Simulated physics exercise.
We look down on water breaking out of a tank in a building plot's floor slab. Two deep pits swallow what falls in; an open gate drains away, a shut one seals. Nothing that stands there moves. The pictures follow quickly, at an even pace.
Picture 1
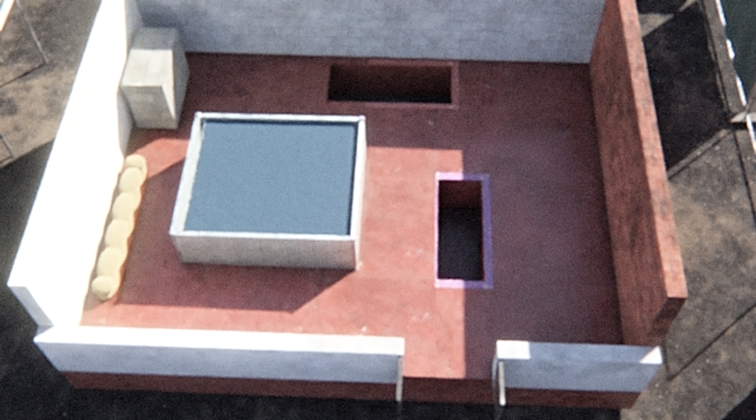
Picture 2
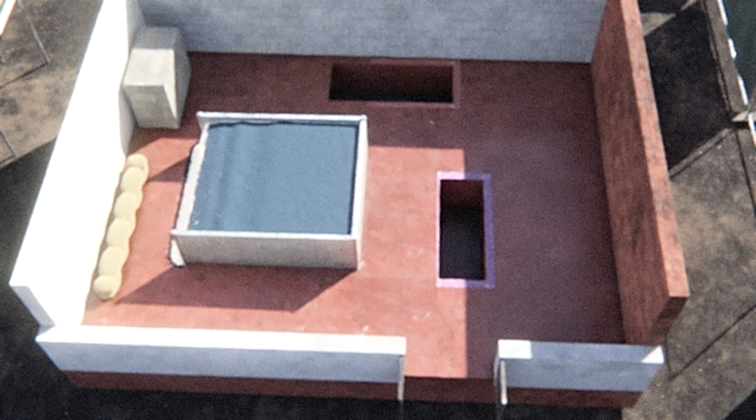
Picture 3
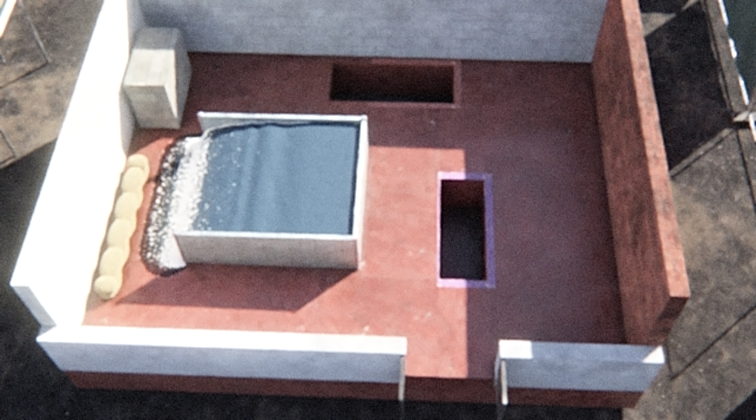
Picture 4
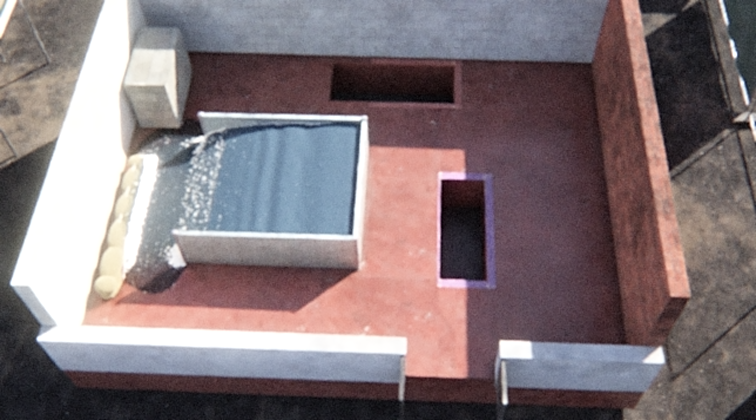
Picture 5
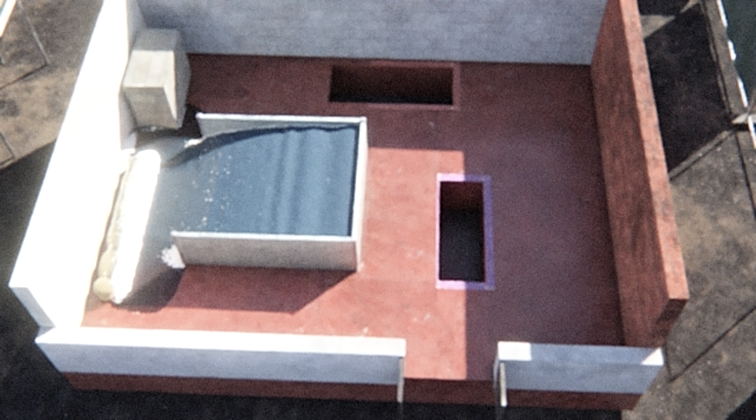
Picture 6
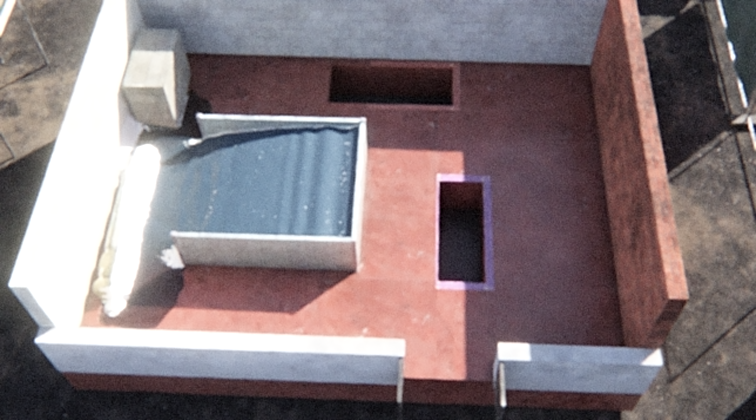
Water sits still in an open tank on a red floor enclosed by walls, then starts slipping out along the tank's left side. It spreads left in a foaming sheet, reaches a row of rounded, pale yellow shapes, and churns white over them beside the left wall while the tank's water slopes down leftward.
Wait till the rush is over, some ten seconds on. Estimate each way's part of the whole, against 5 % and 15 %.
The gate takes under 5 %; the red pit takes over 15 %; the purple pit takes between 5 and 15 %.
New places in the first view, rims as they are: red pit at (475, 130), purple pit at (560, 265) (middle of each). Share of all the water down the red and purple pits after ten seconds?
Parts in a hundred: Red 12, purple 25.
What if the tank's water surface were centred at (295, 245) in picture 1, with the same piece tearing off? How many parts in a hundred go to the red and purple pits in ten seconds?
In per cent: Red 30, purple 2.
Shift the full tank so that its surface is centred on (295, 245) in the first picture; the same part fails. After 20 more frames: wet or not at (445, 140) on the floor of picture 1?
There: Clear.
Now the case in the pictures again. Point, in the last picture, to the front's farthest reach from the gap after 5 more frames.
Near (153, 57).
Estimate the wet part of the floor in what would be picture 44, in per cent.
Near 65 in a hundred.
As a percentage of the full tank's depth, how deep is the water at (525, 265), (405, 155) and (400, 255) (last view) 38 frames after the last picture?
In turn 2, 0 and 2 in a hundred.
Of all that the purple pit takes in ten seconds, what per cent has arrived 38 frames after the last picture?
About 55 per cent.
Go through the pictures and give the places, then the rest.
The first picture shows still water in the open tank at (272, 176).
In the second picture, the front is at (174, 262), out from the gap at (197, 193).
In the third picture, the front is at (165, 272), out from the gap at (198, 194).
In the fourth picture, the front is at (125, 277), out from the gap at (198, 195).
In the fifth picture, the front is at (114, 302), out from the gap at (197, 196).
In the sixth picture, water pours out at (197, 197) and has run to (105, 320).
A moment on, water covers 20 % of the floor; the gate 0 %, the red pit 0 %, the purple pit 0 %.
Next, water covers 35 % of the floor; the gate 0 %, the red pit 0 %, the purple pit 0 %.
Then, water covers 55 % of the floor; the gate 0 %, the red pit 3 %, the purple pit 0 %.
Later, water covers 65 % of the floor; the gate 1 %, the red pit 12 %, the purple pit 5 %.
In the end, water covers 85 % of the floor; the gate 2 %, the red pit 20 %, the purple pit 9 %.
